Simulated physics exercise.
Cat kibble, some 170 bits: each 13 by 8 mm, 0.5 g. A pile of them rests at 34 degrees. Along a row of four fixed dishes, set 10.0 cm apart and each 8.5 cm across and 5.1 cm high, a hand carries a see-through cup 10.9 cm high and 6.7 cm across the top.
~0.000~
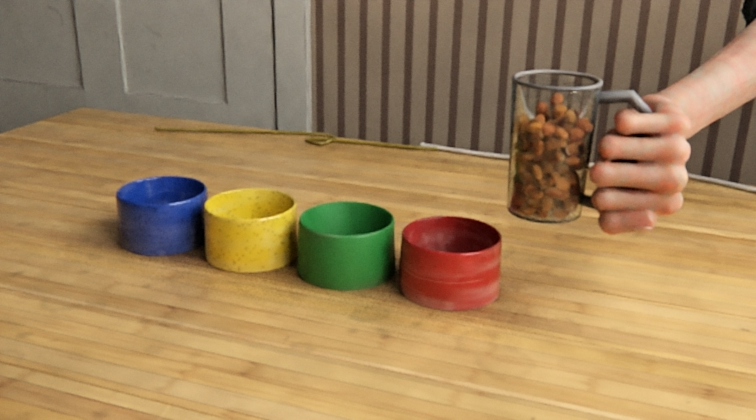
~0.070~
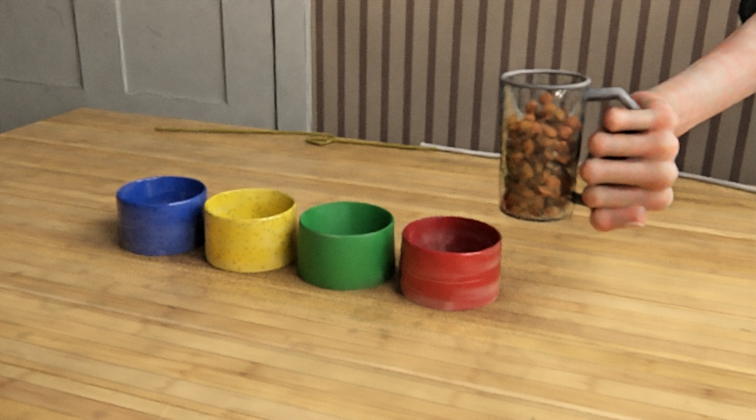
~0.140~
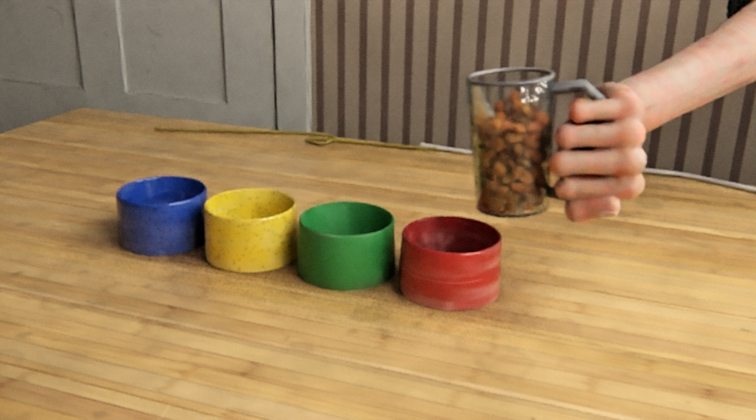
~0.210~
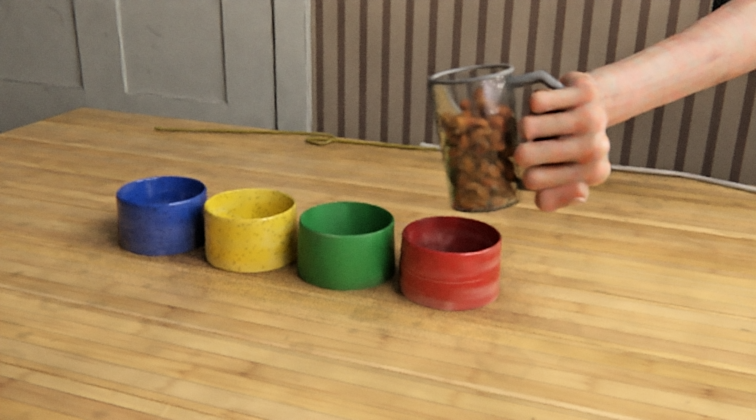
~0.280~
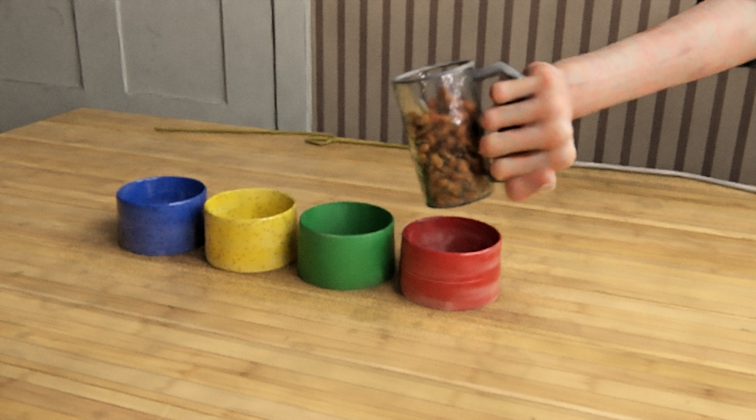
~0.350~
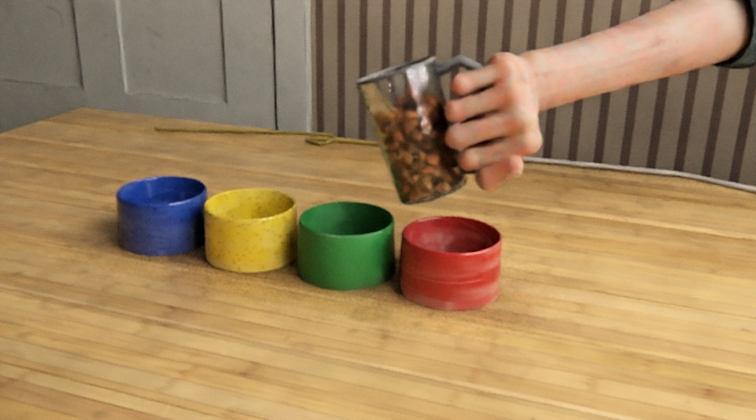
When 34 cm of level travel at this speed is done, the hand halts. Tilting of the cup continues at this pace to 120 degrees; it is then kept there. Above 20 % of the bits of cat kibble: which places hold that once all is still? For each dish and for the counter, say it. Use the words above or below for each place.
Red dish: Below; blue dish: Above; green dish: Below; yellow dish: Below; counter: Below.
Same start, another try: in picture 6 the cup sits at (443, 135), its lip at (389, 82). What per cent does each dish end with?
The red dish keeps 0, the blue one 90, the green one 0 and the yellow one 0.
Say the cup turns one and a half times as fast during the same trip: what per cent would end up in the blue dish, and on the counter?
Then the blue dish would get 90 and the counter 10.
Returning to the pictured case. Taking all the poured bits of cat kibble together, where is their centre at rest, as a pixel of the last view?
I'd put it at about (156, 214).
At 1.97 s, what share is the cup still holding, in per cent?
About 40 percent of the load.
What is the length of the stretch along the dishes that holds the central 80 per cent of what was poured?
That stretch comes to around 5 cm.
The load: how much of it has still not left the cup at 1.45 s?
Roughly 100 per cent.
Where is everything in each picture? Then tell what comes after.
Cup at (550, 147), tilt 0 degrees, lip at (515, 77), moved 0.0 cm; middle of the pieces at (545, 166); red dish at (452, 235); green dish at (347, 219); yellow dish at (250, 204); blue dish at (162, 191), in the first picture.
Cup at (540, 146), tilt 1 degrees, lip at (503, 77), moved 0.8 cm; middle of the pieces at (536, 165), in the second picture.
Cup at (511, 142), tilt 6 degrees, lip at (469, 77), moved 3.2 cm; middle of the pieces at (509, 162), in the third picture.
Cup at (478, 139), tilt 11 degrees, lip at (431, 78), moved 6.0 cm; middle of the pieces at (478, 158), in the fourth picture.
Cup at (446, 135), tilt 16 degrees, lip at (395, 79), moved 8.8 cm; middle of the pieces at (447, 155), in the fifth picture.
Cup at (415, 132), tilt 20 degrees, lip at (361, 81), moved 11.5 cm; middle of the pieces at (418, 151); red dish at (452, 235); green dish at (347, 219); yellow dish at (250, 204); blue dish at (162, 191). Its pace works out near 70 degrees a second; the hand travels 40 cm a second, in the sixth picture.
After 1.01 s, tilt 67 degrees; cup holds 100 %.
After 1.45 s, tilt 98 degrees; cup holds 100 %.
Then, at 1.97 s, tilt 120 degrees; cup holds 40 %, blue 55 %.
By 2.9 s all is still; red 0 %, blue 90 %, green 0 %, yellow 0 %, counter 10 %.
